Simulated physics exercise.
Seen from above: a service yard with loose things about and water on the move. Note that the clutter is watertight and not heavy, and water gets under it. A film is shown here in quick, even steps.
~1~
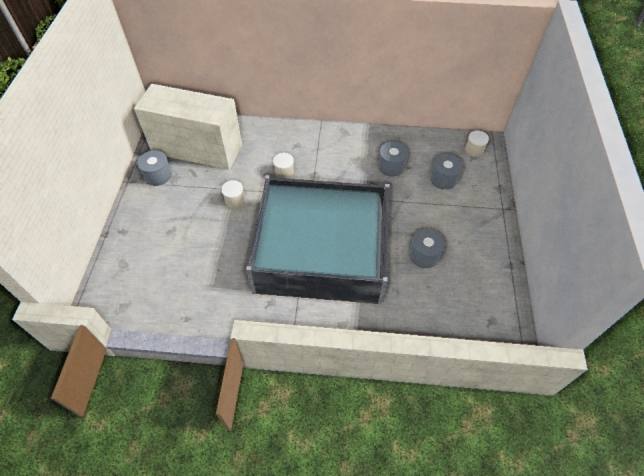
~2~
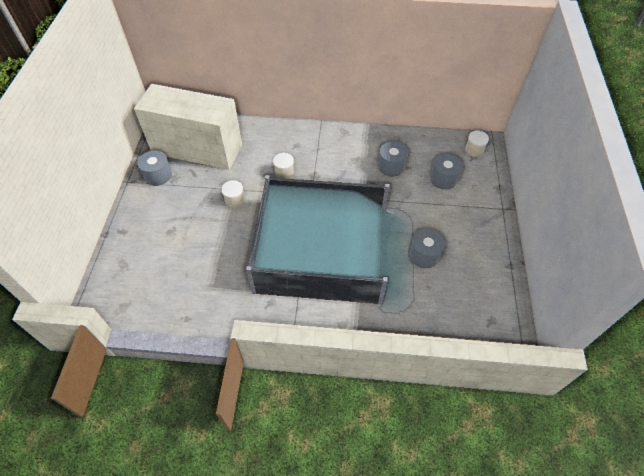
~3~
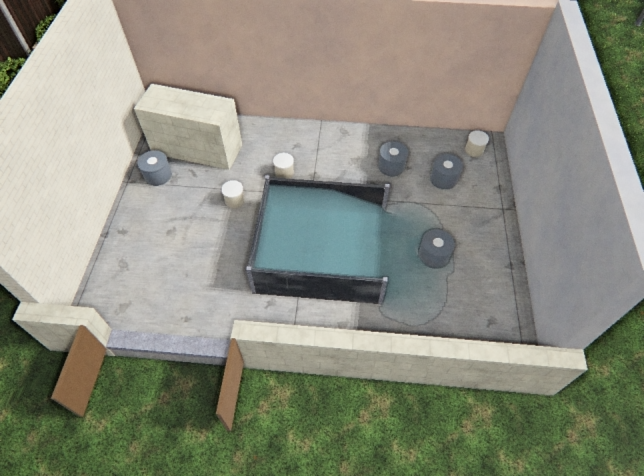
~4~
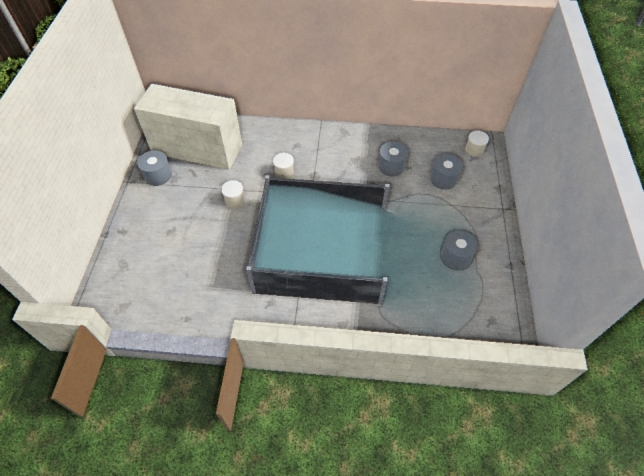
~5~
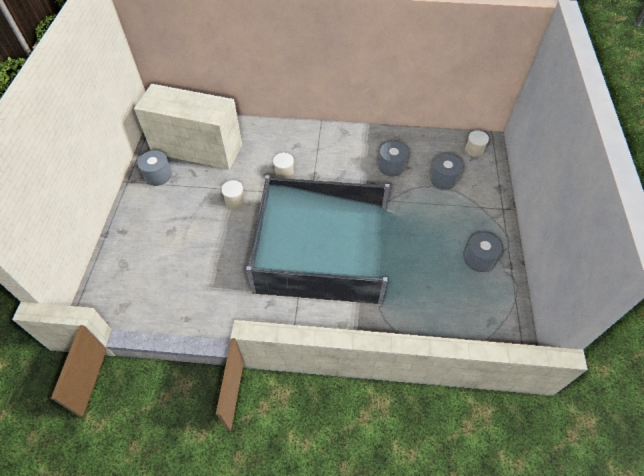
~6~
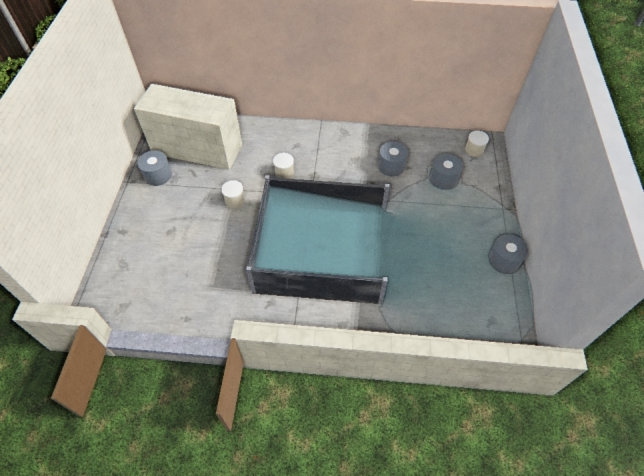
Water pours from the right side of a square tank and pushes one grey tub rightward.
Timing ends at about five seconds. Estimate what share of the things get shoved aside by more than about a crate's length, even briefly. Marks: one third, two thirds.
It is a middling share of a third to two thirds.
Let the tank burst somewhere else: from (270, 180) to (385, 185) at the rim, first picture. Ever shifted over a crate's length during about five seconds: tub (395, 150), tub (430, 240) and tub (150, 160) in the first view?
Listed in turn, ends up that far off, never travels that far, never travels that far.
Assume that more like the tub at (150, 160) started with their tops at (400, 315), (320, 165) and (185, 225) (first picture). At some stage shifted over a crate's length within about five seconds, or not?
The answers, in order, are displaced a stride, remains nearby and remains nearby.
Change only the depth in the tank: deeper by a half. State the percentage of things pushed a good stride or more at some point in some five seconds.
I make it 70 per cent.
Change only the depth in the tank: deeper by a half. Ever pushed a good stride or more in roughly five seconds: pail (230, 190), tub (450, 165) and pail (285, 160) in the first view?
The first stopped before it, the second reached the mark, the third reached the mark.
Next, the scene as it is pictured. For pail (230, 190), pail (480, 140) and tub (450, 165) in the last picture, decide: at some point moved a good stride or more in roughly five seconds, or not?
Here's how it goes one after another: Remained close, traveled a good way and traveled a good way.
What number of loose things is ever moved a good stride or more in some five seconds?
Result - 4.
A moment on, 1 of 7 are well off their spots; 1 afloat.
Next, 1 of 7 are well off their spots; 1 afloat.
Later, 3 of 7 are well off their spots; 0 afloat.
In the end, 4 of 7 are well off their spots, and 4 have been at some point; 1 afloat.
